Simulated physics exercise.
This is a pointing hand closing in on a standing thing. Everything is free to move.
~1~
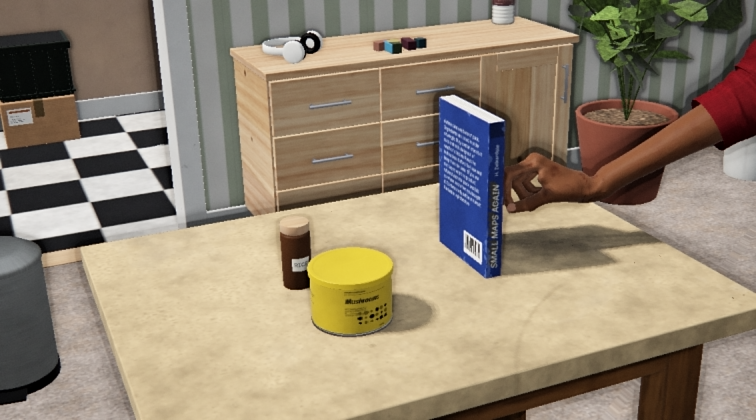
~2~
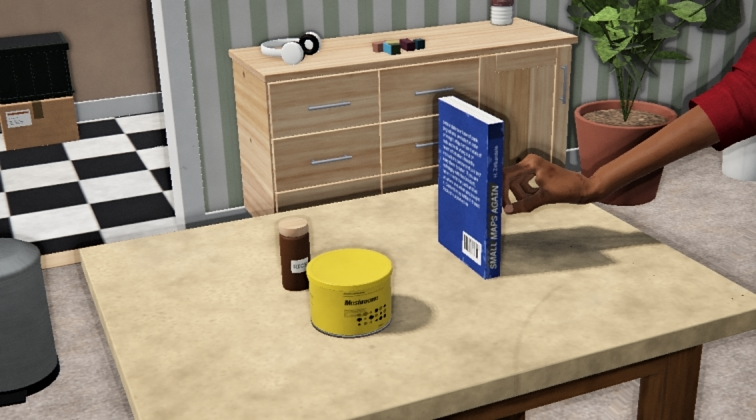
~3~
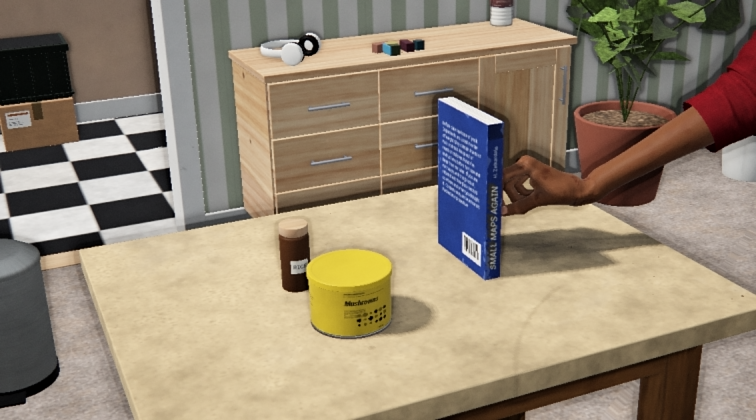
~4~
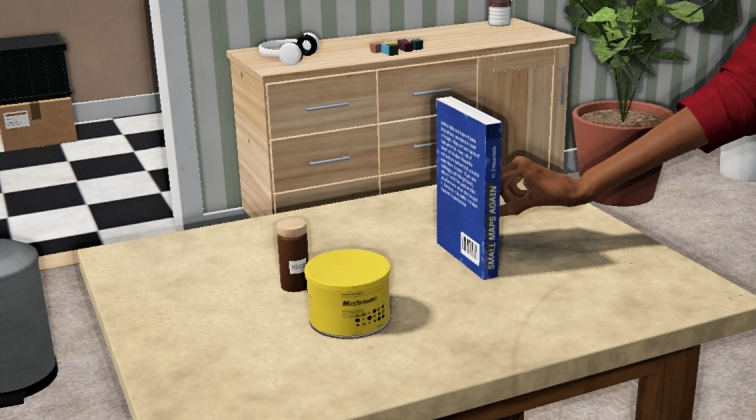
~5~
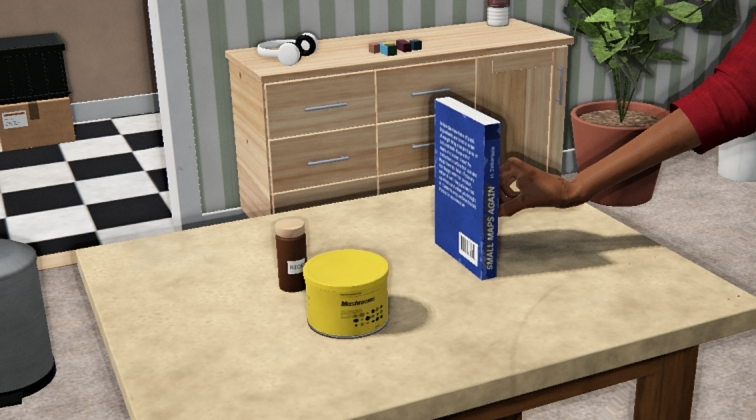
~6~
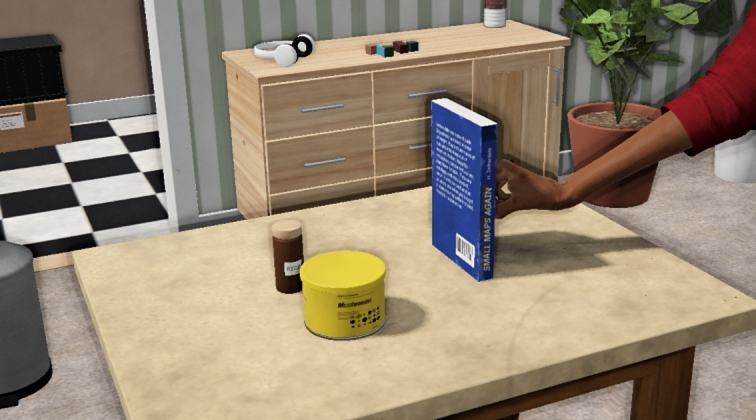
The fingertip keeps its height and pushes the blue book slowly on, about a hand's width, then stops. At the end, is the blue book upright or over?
The blue book tips over.
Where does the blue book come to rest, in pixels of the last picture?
Near (367, 264).
Then, 0.50 s past the last view, blue book rocked 35° from its first pose near (418, 205).
Then, 0.70 s past the last view, blue book on its side near (379, 242).
Then, 0.90 s past the last view, blue book on its side near (367, 262).
Finally, down or leaning hard on the table, blue book. Final places as the last picture's camera would see them, blue book near (366, 264).
